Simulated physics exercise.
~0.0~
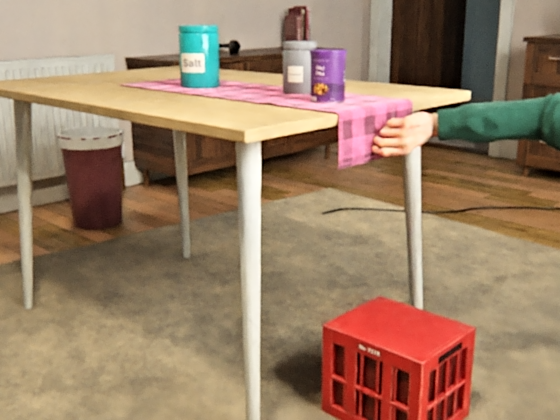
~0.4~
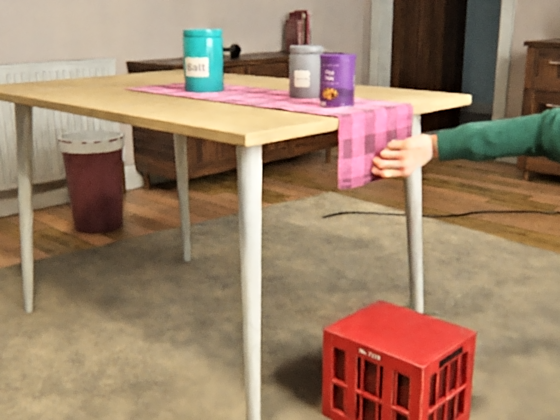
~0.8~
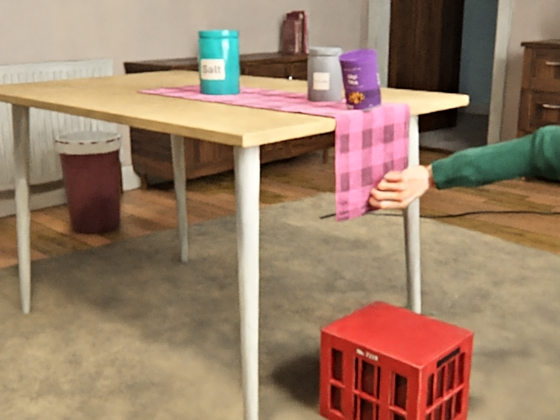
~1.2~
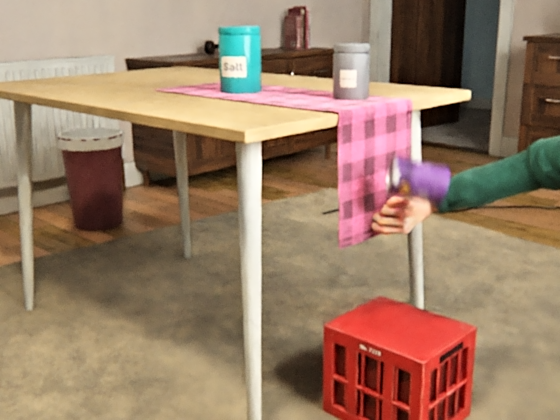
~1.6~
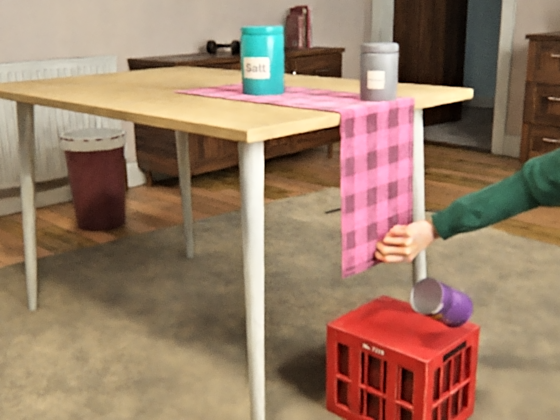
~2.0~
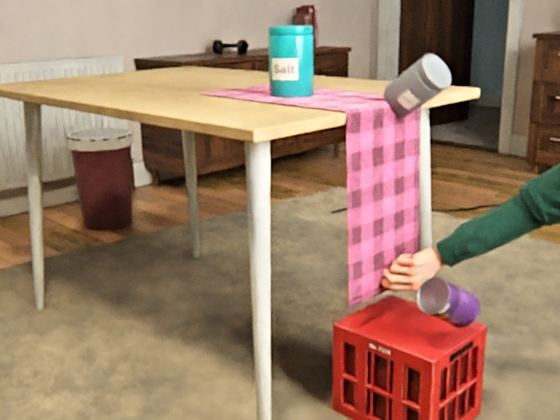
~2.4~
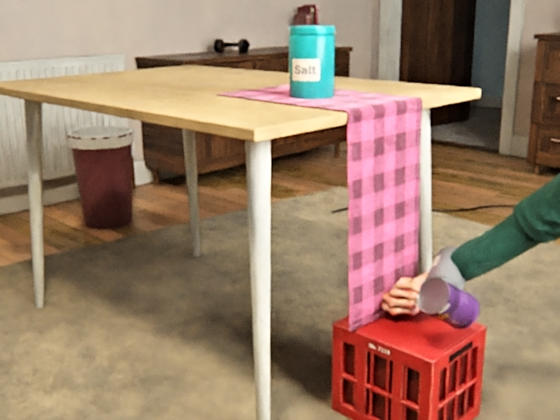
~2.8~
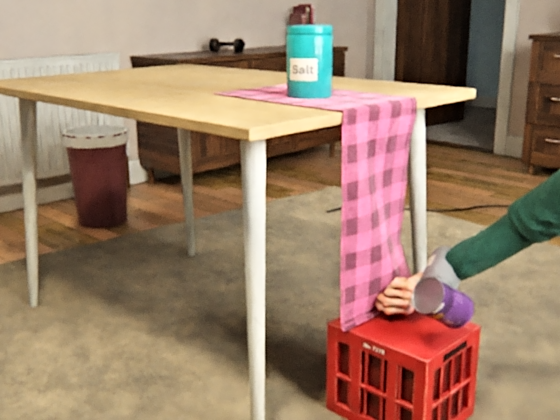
A hand draws the pink runner down to the red crate, tipping off the purple tin, then the grey jar.
